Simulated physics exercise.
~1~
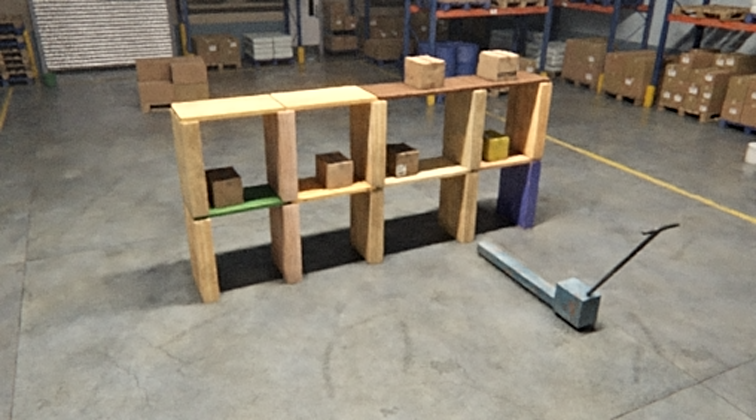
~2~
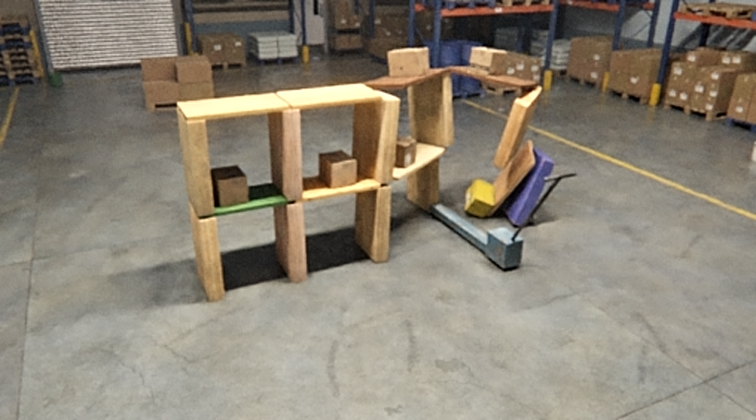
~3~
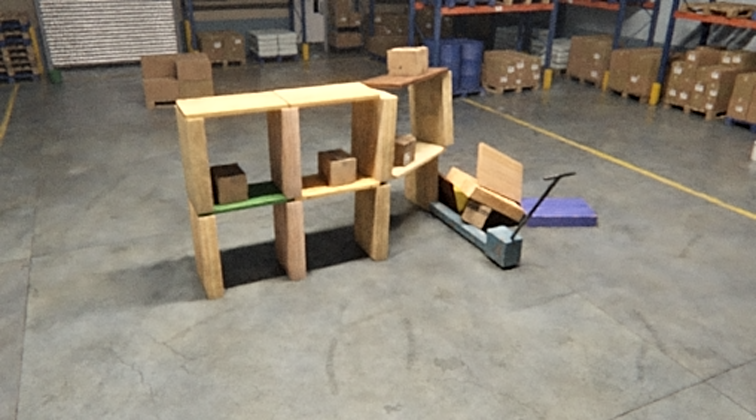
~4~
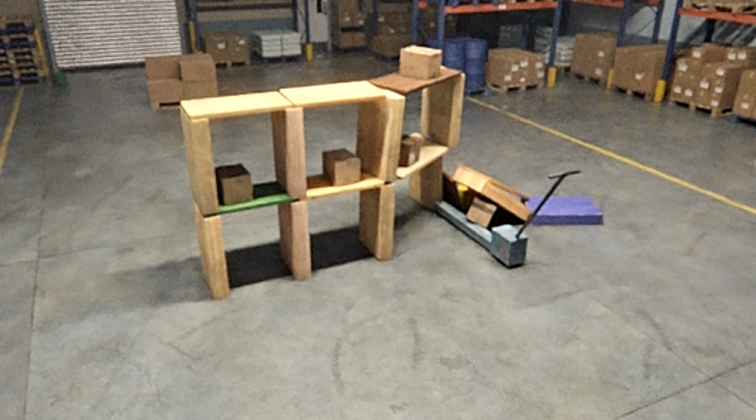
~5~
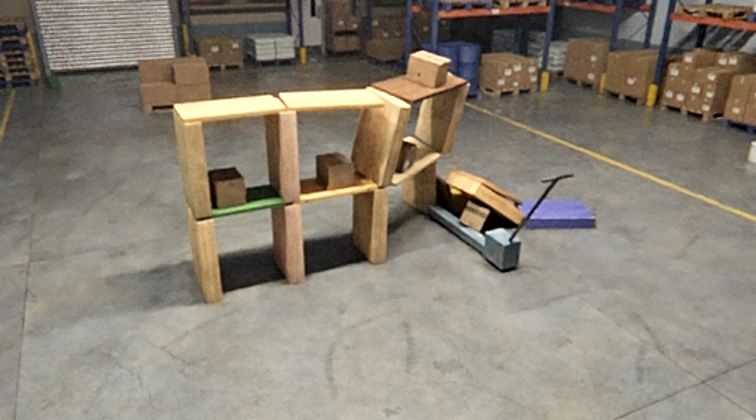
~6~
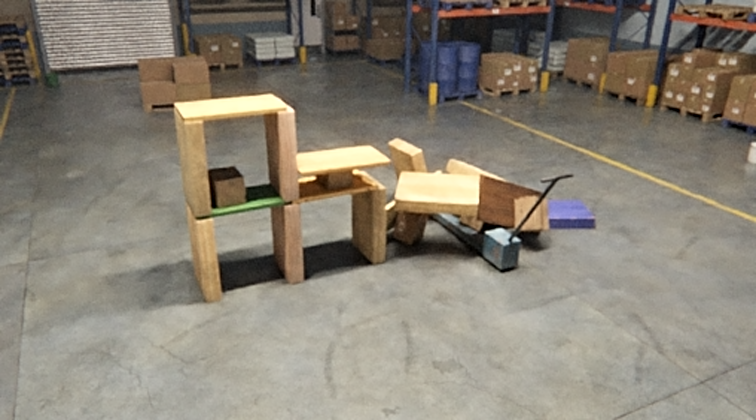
A jack knocks out the blue upright, and the shelving's right half collapses in stages.
